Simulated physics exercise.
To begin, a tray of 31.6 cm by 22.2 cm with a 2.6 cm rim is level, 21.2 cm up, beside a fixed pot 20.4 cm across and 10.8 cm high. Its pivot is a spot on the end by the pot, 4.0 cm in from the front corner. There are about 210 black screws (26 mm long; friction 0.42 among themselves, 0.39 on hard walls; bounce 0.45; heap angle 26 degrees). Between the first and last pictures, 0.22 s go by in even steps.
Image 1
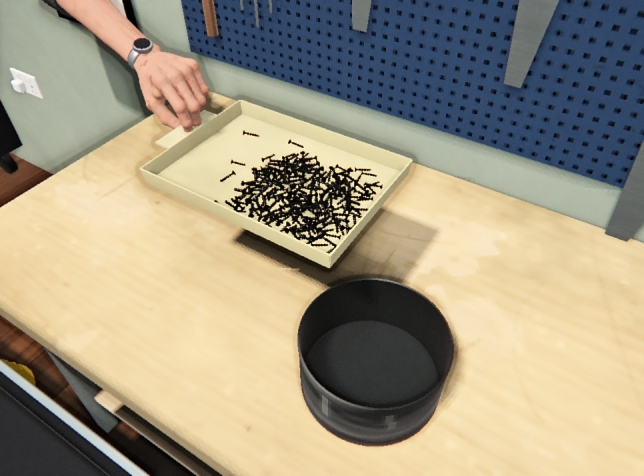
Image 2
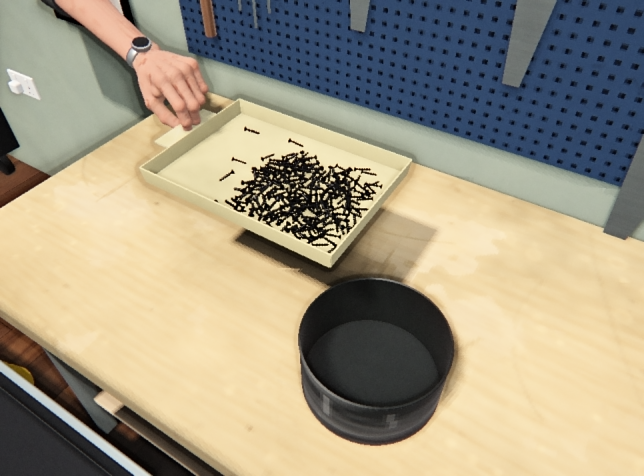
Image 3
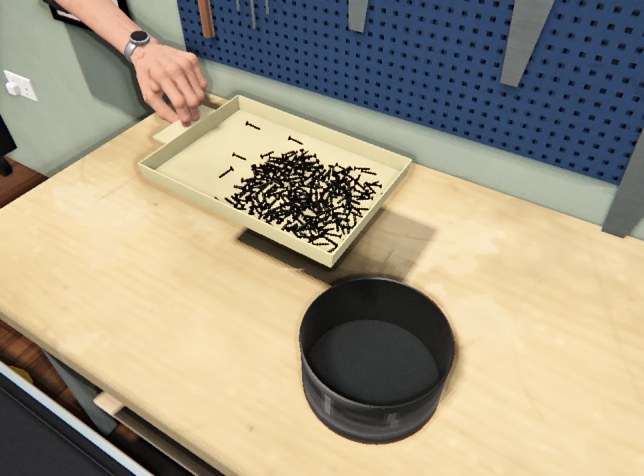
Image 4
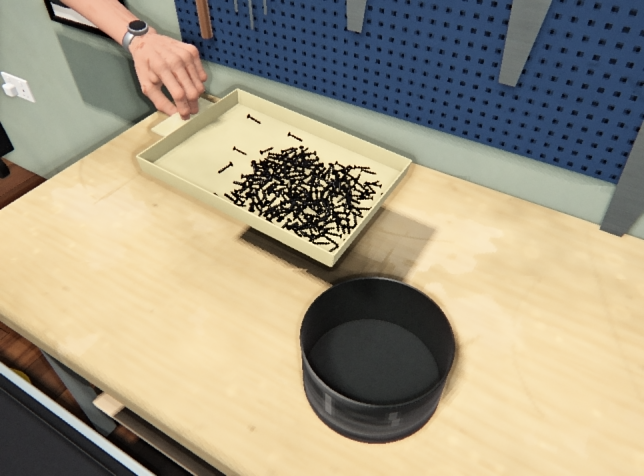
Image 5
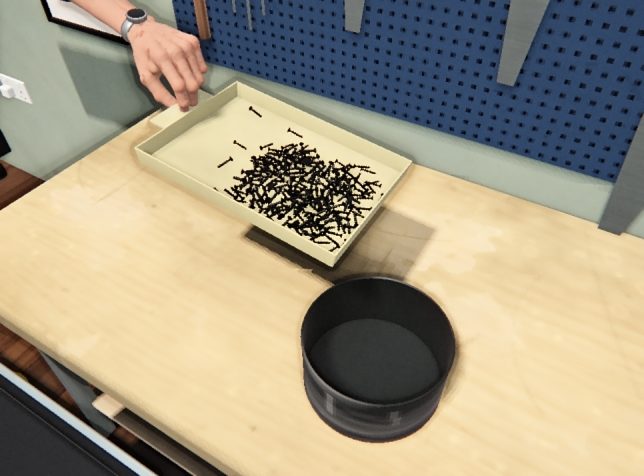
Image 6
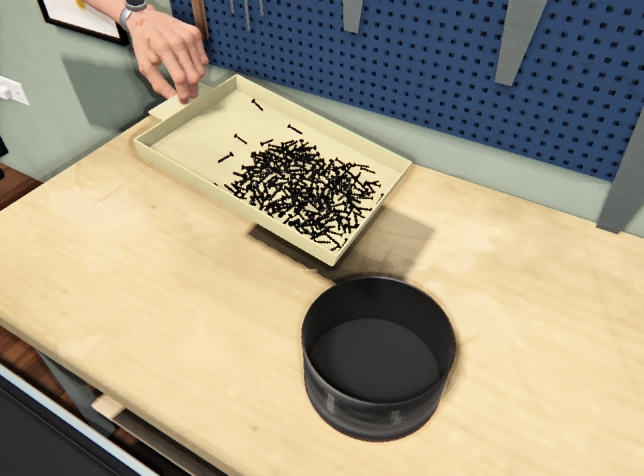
A hand at the far left end of a shallow cream tray slowly raised that end a little, while the heap of small black screws stayed bunched near the other end, beside a round black pot.
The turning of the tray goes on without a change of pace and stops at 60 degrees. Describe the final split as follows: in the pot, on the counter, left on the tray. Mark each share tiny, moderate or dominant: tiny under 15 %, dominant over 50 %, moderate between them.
Pot: Tiny, counter: Tiny, tray: Dominant.
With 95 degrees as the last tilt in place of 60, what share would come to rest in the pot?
In that case, near 40 percent.
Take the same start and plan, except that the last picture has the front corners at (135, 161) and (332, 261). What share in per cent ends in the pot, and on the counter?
Final per cent - pot 5, counter 10.
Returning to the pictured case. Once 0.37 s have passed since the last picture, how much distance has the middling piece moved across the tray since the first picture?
It has moved some 3 cm from its start.
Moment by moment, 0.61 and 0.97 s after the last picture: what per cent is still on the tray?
First 100, then 95.
Then, 0.37 s after the last picture, tilt 35 degrees; the tray holds 100 %, the pot 0 %.
Then, 0.61 s after the last picture, tilt 50 degrees; the tray holds 100 %, the pot 0 %.
Then, 0.97 s after the last picture, tilt 60 degrees; the tray holds 95 %, the pot 0 %.
In the end, pot 5 %, counter 5 %, tray 95 %.
